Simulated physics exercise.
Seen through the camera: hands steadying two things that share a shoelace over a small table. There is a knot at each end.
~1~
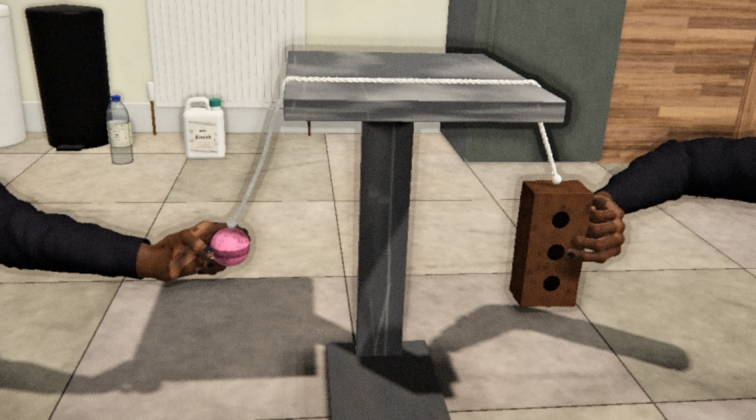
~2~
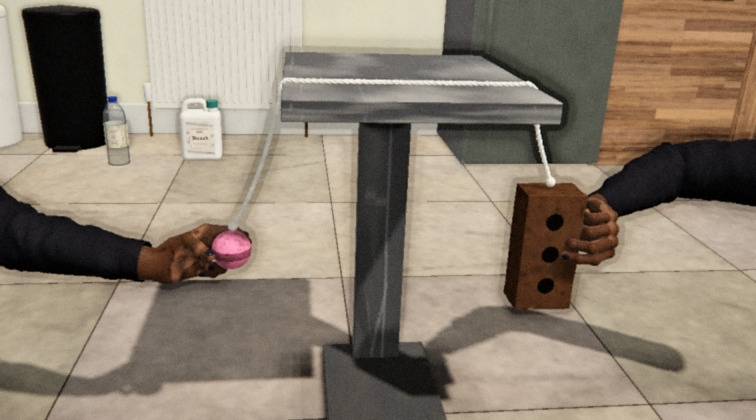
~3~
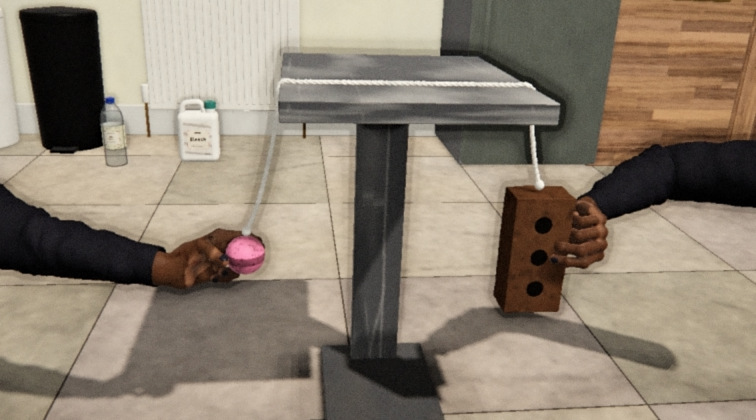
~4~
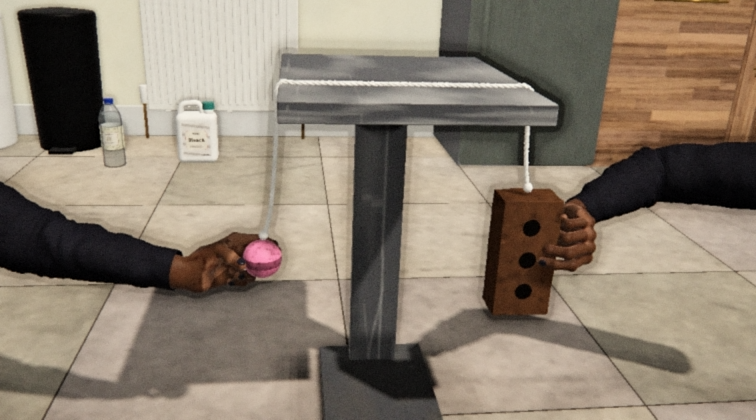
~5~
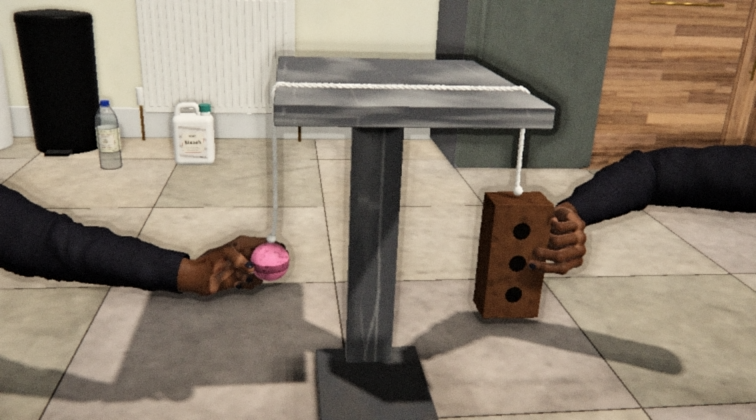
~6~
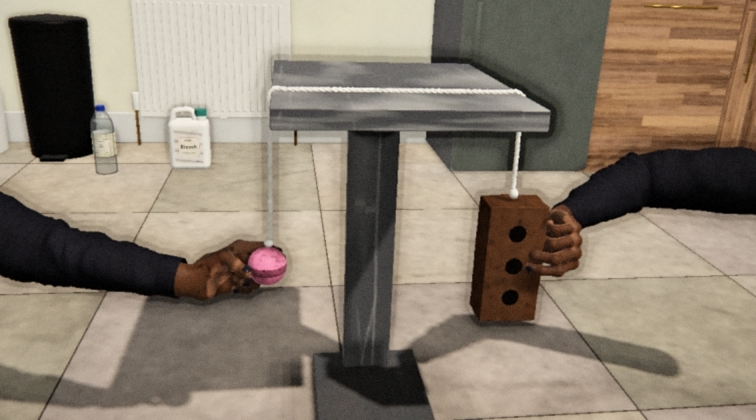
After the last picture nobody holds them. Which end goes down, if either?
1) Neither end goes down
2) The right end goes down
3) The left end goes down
Option 2: The right end goes down.
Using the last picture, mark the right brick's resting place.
Near (482, 401).
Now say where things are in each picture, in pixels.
The first picture shows left ball (230, 247); right brick (549, 244); shoelace over the top (392, 81).
The second picture shows left ball (232, 250); right brick (543, 246).
The third picture shows left ball (245, 255); right brick (532, 249).
The fourth picture shows left ball (262, 258); right brick (521, 252).
The fifth picture shows left ball (270, 262); right brick (512, 255).
The sixth picture shows left ball (267, 266); right brick (508, 258); shoelace over the top (378, 91).
Then, 0.64 s past the final frame, left ball at the same height; right brick down on the floor near (483, 401).
Then, 1.18 s past the final frame, left ball down on the floor; right brick down on the floor near (476, 400).
When it is over, left ball down on the floor; right brick down on the floor near (481, 401). The shoelace slides rightwards.
